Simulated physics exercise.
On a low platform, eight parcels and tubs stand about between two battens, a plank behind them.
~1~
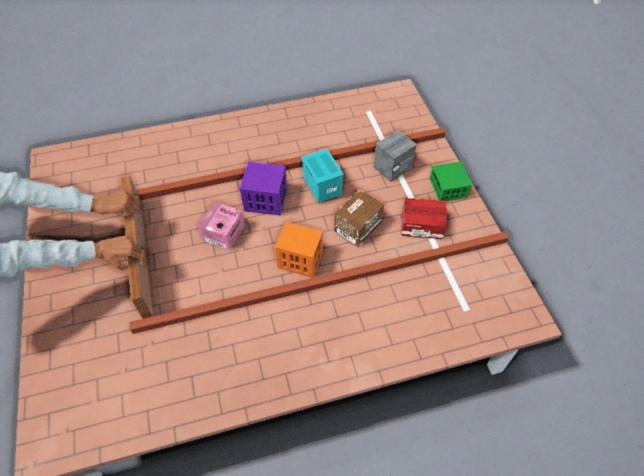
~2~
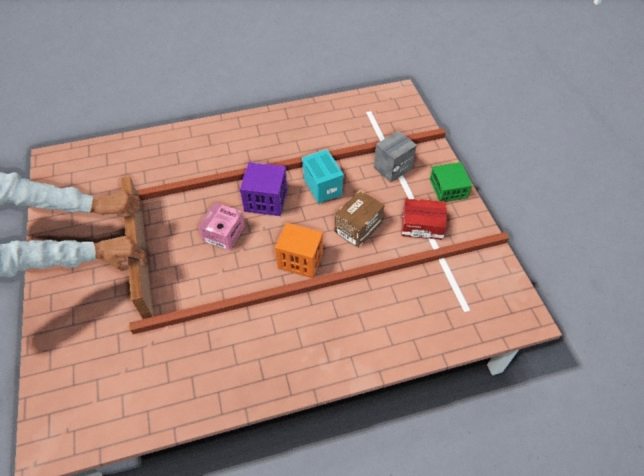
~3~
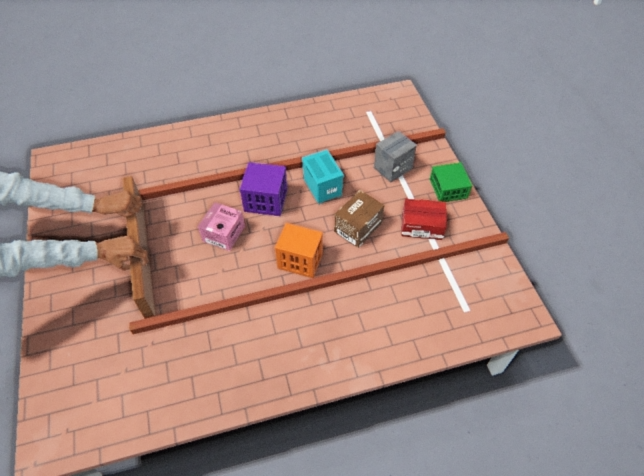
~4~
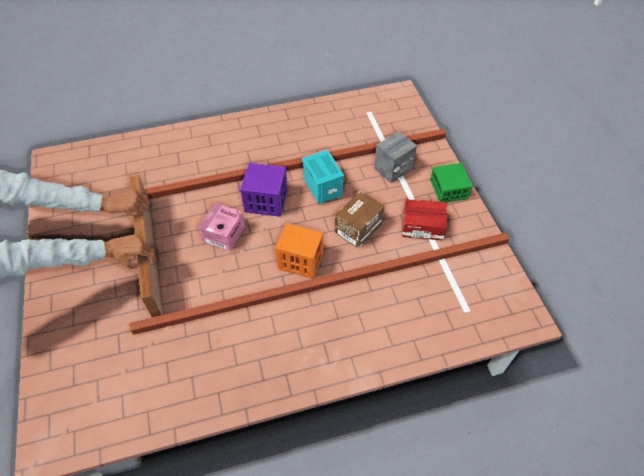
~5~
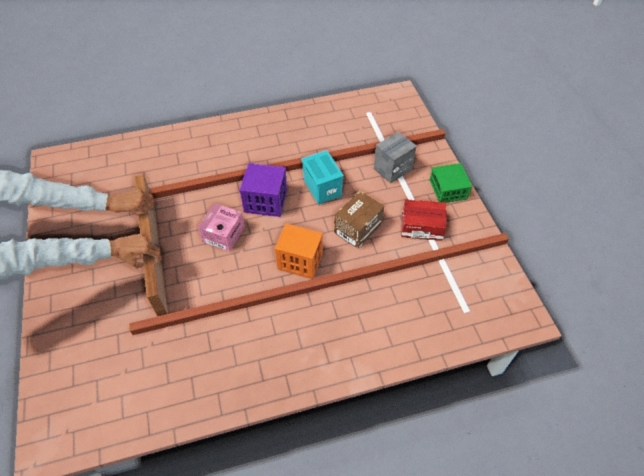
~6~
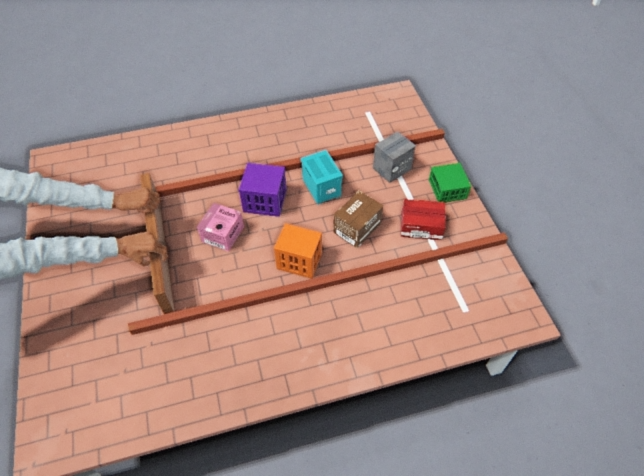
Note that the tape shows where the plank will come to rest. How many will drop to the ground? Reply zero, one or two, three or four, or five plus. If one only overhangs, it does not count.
One or two.
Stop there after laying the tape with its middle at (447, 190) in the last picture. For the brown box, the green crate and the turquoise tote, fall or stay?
Lab note: Brown box comes off; green crate comes off; turquoise tote comes off.
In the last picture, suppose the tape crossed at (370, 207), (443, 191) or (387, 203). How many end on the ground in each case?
In that order 0, 5 and 0.
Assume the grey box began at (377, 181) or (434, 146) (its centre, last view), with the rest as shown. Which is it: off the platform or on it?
Taking the two places in order, it ends up down and then ends up down.
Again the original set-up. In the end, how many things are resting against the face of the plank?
It ends up touching 3.
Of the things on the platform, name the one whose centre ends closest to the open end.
The red parcel winds up nearest.
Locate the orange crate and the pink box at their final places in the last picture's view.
The orange crate settles near (443, 209); as for the pink box, near (421, 181).
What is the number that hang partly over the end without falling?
Overhang count: 1.
Soon after, none off yet; green crate at rest near (449, 183); red parcel at rest near (423, 220); grey box at rest near (394, 157).
After that, none off yet; green crate at rest near (449, 183); red parcel displaced about its own width near (449, 219); grey box displaced about its own width near (431, 151).
In the end, the number that fall off is one or two; gone, grey box and green crate.
